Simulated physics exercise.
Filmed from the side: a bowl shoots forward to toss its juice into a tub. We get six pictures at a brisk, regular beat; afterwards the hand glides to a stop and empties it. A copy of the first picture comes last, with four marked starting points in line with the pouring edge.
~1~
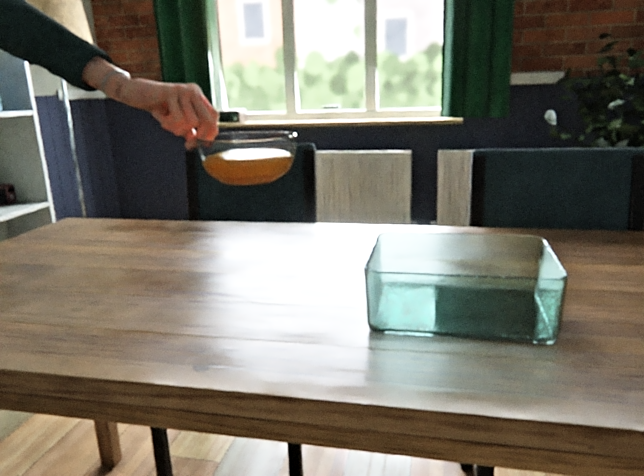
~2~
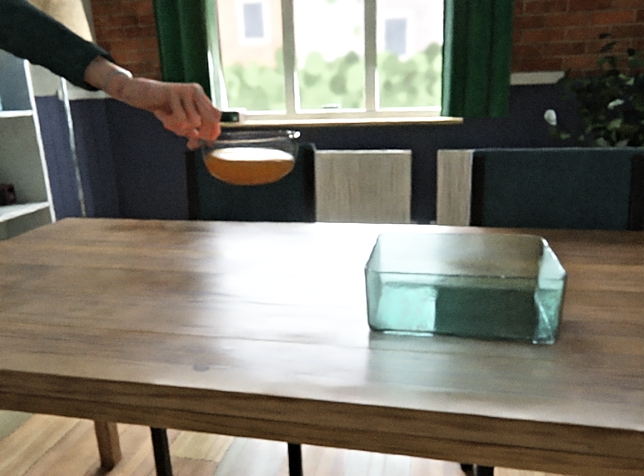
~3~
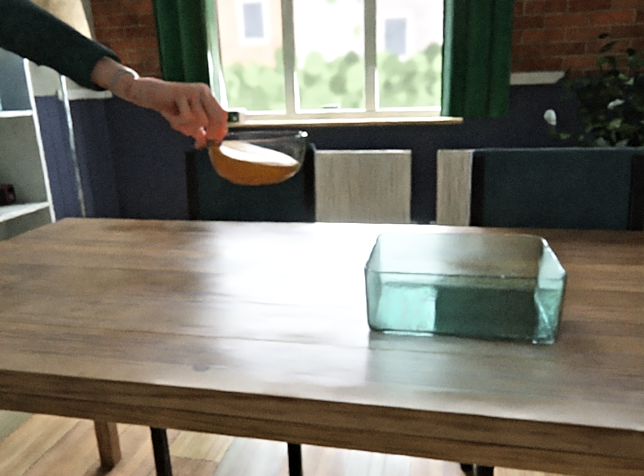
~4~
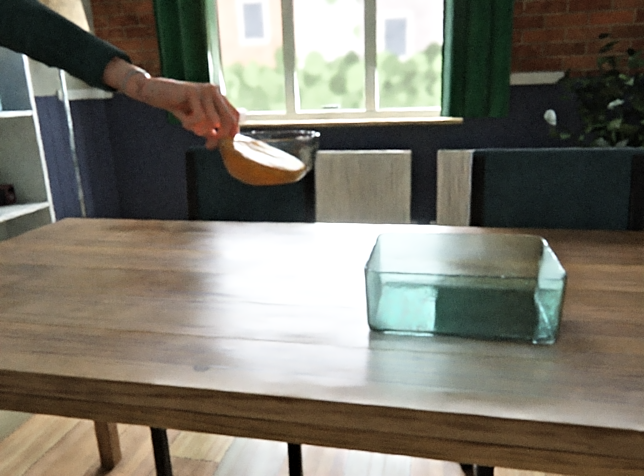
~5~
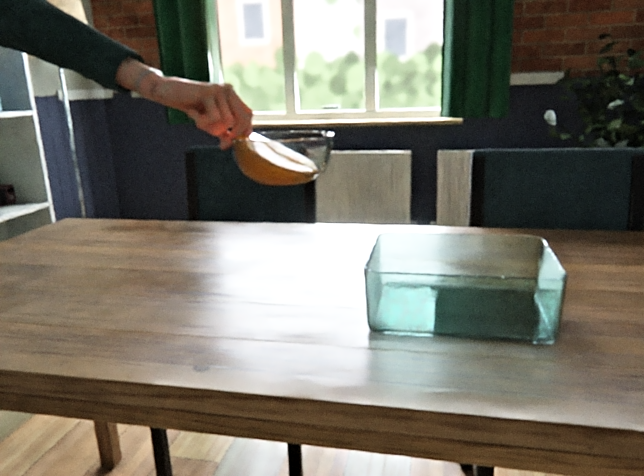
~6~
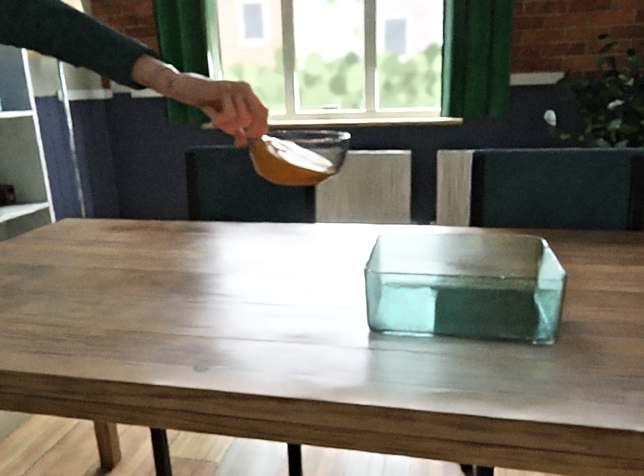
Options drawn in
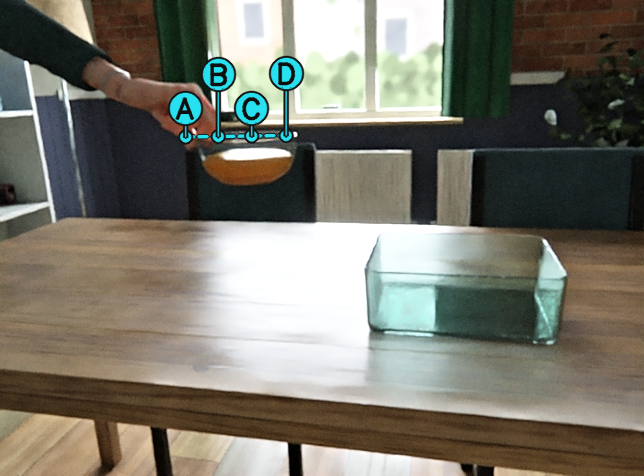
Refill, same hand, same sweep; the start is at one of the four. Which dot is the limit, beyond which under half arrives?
It is C.
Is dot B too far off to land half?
Yes, it does.
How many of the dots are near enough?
Two of them.
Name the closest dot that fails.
It is B.
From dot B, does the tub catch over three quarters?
No.
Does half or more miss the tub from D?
No, that is safe.
In cyan, A at (185, 136); B at (218, 136); C at (251, 136); D at (286, 135).
If A is chosen, about 5 % lands in the tub, 94 % falls short.
If B is chosen, about 33 % lands in the tub, 63 % falls short and 3 % goes beside or beyond.
If C is chosen, about 62 % lands in the tub, 30 % falls short and 8 % goes beside or beyond.
If D is chosen, about 80 % lands in the tub, 10 % falls short and 9 % goes beside or beyond.
